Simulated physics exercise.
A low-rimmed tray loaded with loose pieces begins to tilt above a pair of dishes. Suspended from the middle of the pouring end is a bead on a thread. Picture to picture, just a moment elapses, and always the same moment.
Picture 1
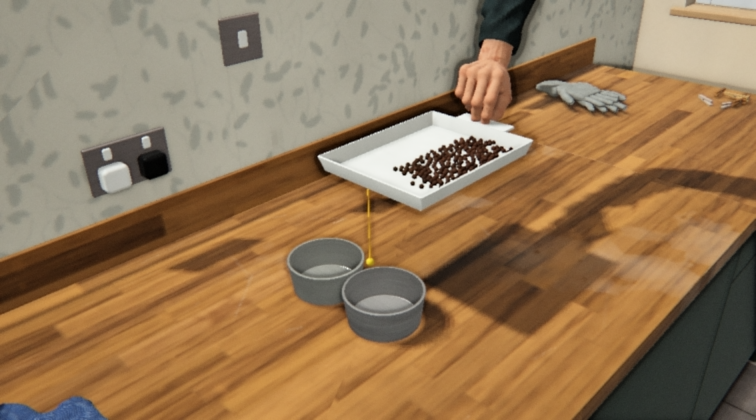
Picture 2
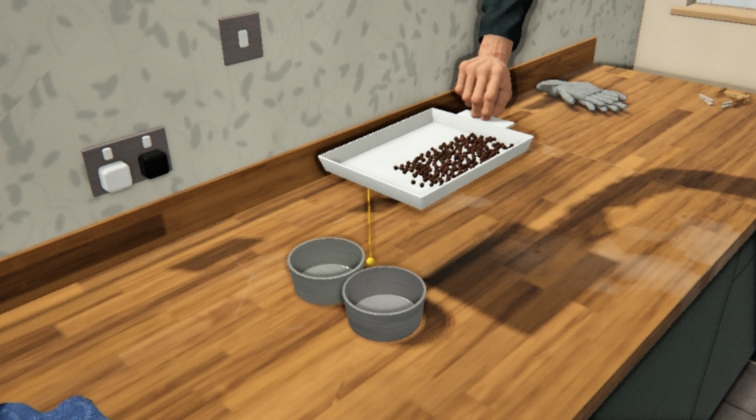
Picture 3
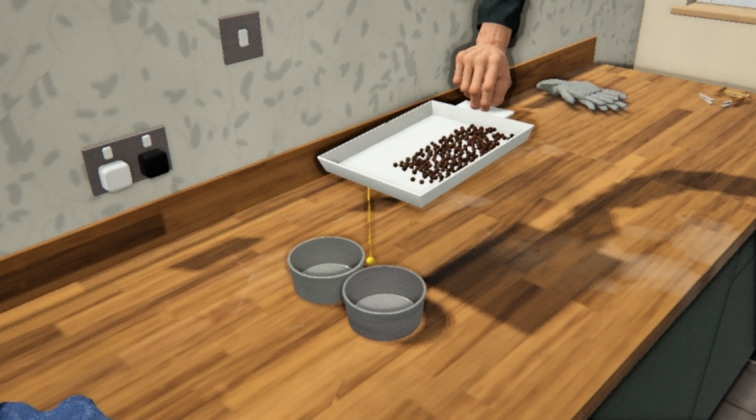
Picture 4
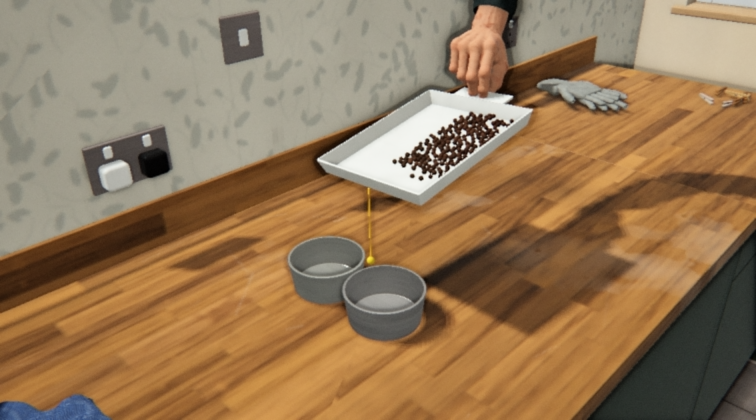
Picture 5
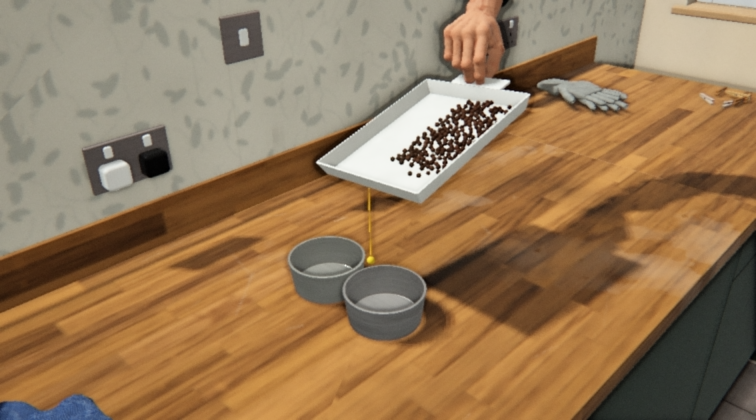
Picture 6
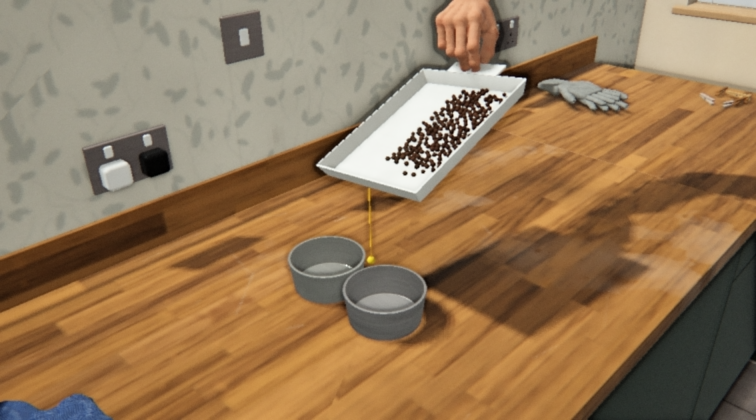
A hand steadily tilts a white tray of small brown pieces above two grey dishes.
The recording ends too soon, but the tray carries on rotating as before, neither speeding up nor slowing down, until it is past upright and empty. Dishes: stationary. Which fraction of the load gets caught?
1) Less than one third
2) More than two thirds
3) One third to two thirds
2, more than two thirds.
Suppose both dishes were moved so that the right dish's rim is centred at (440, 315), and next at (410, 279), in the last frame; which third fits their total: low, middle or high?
For the first try it's under a third, and for the second it's in the middle band.
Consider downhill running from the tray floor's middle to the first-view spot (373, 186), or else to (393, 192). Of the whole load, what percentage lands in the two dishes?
Respectively close to 60 and 60 in a hundred.
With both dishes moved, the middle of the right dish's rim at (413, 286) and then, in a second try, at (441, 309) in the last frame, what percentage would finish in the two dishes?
It works out to 50 percent and then 0 percent.
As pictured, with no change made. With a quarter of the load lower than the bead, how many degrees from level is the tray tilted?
Approx. reading: About 75°.
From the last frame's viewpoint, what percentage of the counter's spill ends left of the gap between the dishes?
Estimate: About 100 in every hundred.
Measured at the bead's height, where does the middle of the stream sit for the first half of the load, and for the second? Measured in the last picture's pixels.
Earlier half at (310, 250), later half at (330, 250).
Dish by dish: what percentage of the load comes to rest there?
Left 80 per cent, right 0 per cent.
Just after the last frame, tray tipped steeply; the larger part on the tray; just a few in the left dish; roughly a quarter in the air.
A moment on, tray tipped past a quarter turn; roughly a quarter on the tray; just a few in the right dish; roughly half in the left dish; about a tenth outside both; roughly a quarter in the air.
Further on, tray tipped past a quarter turn; just a few in the right dish; the larger part in the left dish; roughly a quarter outside both.
When it is over, tray tipped past a quarter turn; just a few in the right dish; the larger part in the left dish; roughly a quarter outside both.
